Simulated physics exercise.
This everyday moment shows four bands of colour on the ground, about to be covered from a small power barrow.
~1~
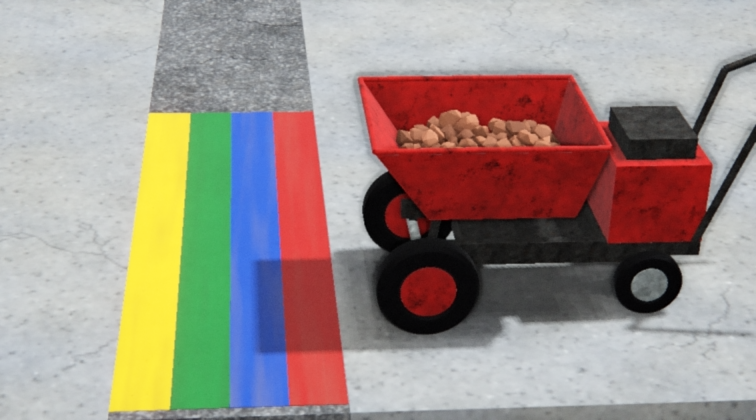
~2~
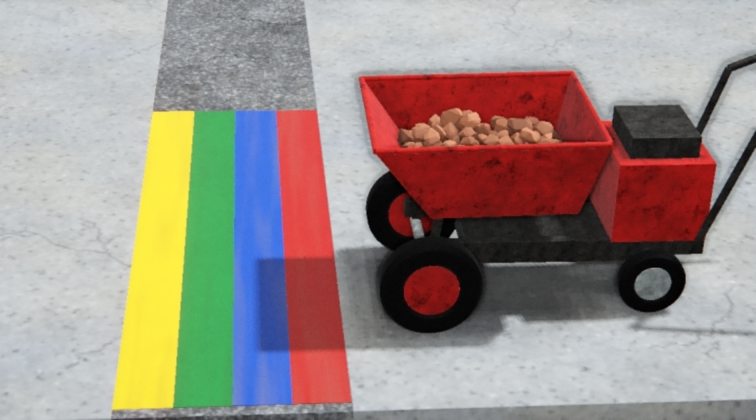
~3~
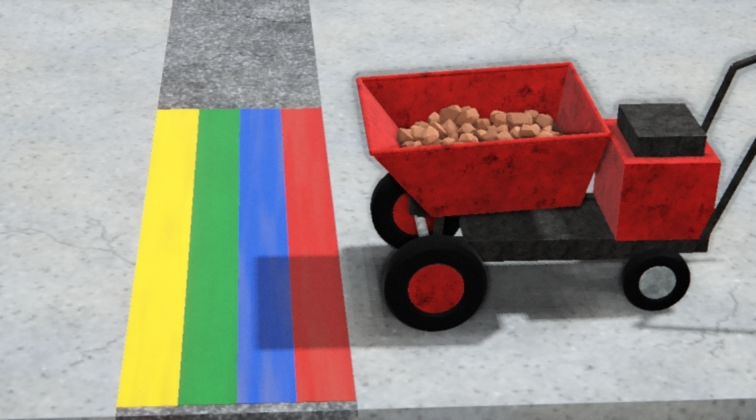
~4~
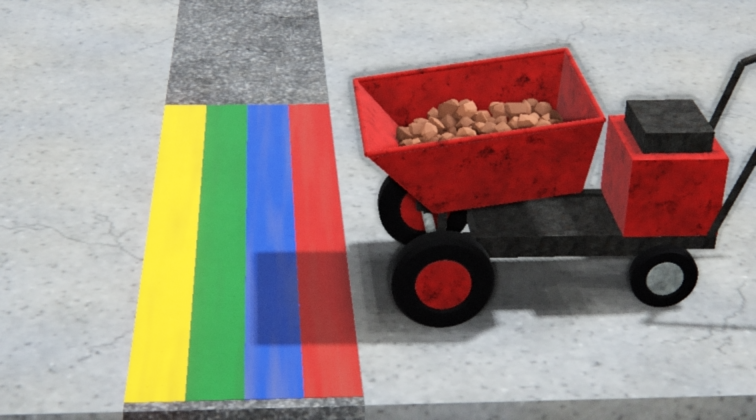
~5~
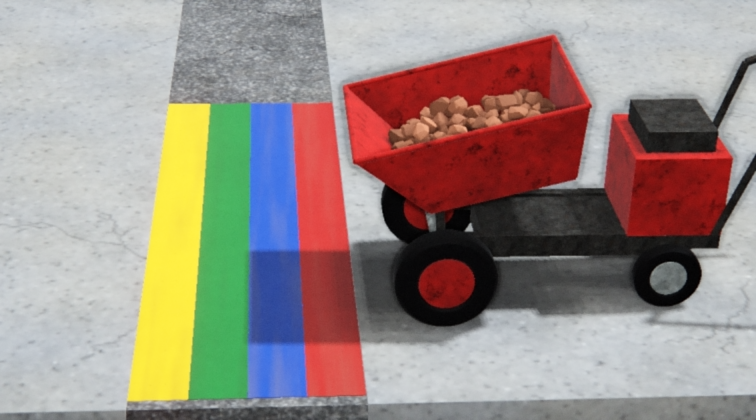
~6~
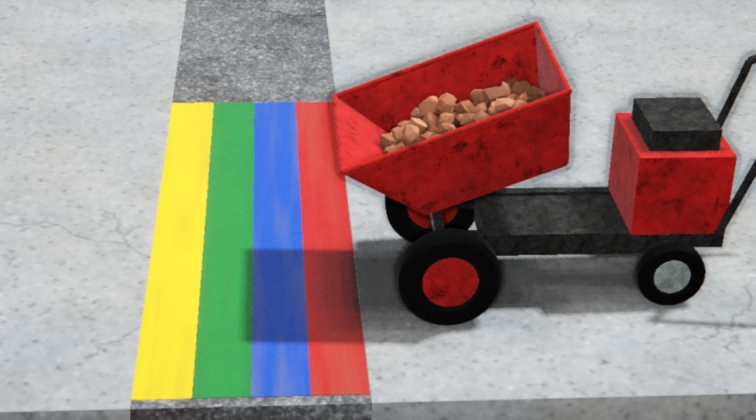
The clip opens on a small red barrow with its skip level and full of brown rubble, standing to the right of yellow, green, blue and red strips on the ground. The skip tilts slightly, then more clearly, its right end rising and its left lip lowering towards the red strip, with the rubble still inside.
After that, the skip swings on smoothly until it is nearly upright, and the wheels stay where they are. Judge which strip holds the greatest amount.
Greatest amount: The green strip.
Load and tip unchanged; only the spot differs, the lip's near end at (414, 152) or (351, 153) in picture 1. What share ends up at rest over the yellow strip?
It comes out near 10 in a hundred for the first and near 20 in a hundred for the second.
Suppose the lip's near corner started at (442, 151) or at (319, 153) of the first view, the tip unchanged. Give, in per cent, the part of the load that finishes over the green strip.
First try: Around 10 %; second try: Around 20 %.
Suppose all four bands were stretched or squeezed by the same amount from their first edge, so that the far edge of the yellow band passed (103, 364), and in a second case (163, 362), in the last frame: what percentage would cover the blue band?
Respectively 30 and 10 percent.
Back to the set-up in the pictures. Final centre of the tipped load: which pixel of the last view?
I'd mark it at roughly (230, 274).
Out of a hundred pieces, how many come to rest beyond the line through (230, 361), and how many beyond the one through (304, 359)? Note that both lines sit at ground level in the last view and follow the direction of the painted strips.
First 40 in a hundred, second 80 in a hundred.
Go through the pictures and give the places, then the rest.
The first frame shows lip of the skip near (375, 152), level; top of the load near (483, 143), lumps of rubble; red strip near (315, 364); blue strip near (259, 365); green strip near (201, 367); yellow strip near (143, 369).
The second frame shows lip of the skip near (376, 152), tipped barely; top of the load near (485, 140).
The third frame shows lip of the skip near (372, 153), tipped barely; top of the load near (501, 131).
The fourth frame shows lip of the skip near (367, 155), tipped a little; top of the load near (518, 130).
The fifth frame shows lip of the skip near (356, 162), tipped a little; top of the load near (534, 127).
The sixth frame shows lip of the skip near (343, 172), tipped clearly; top of the load near (523, 116); red strip near (337, 354); blue strip near (280, 355); green strip near (223, 356); yellow strip near (166, 358).
Shortly afterwards, skip tipped steeply; the whole lot in the skip.
Next, skip tipped right over; the bulk in the skip; a little over the blue strip; a little over the green strip.
Some moments later, skip tipped right over; near a quarter in the skip; near a quarter over the blue strip; near a third over the green strip; a little over the yellow strip; only a few off the paint.
In the end, skip tipped right over; near a quarter in the skip; none at all over the red strip; near a quarter over the blue strip; near a third over the green strip; near a quarter over the yellow strip; only a few off the paint.
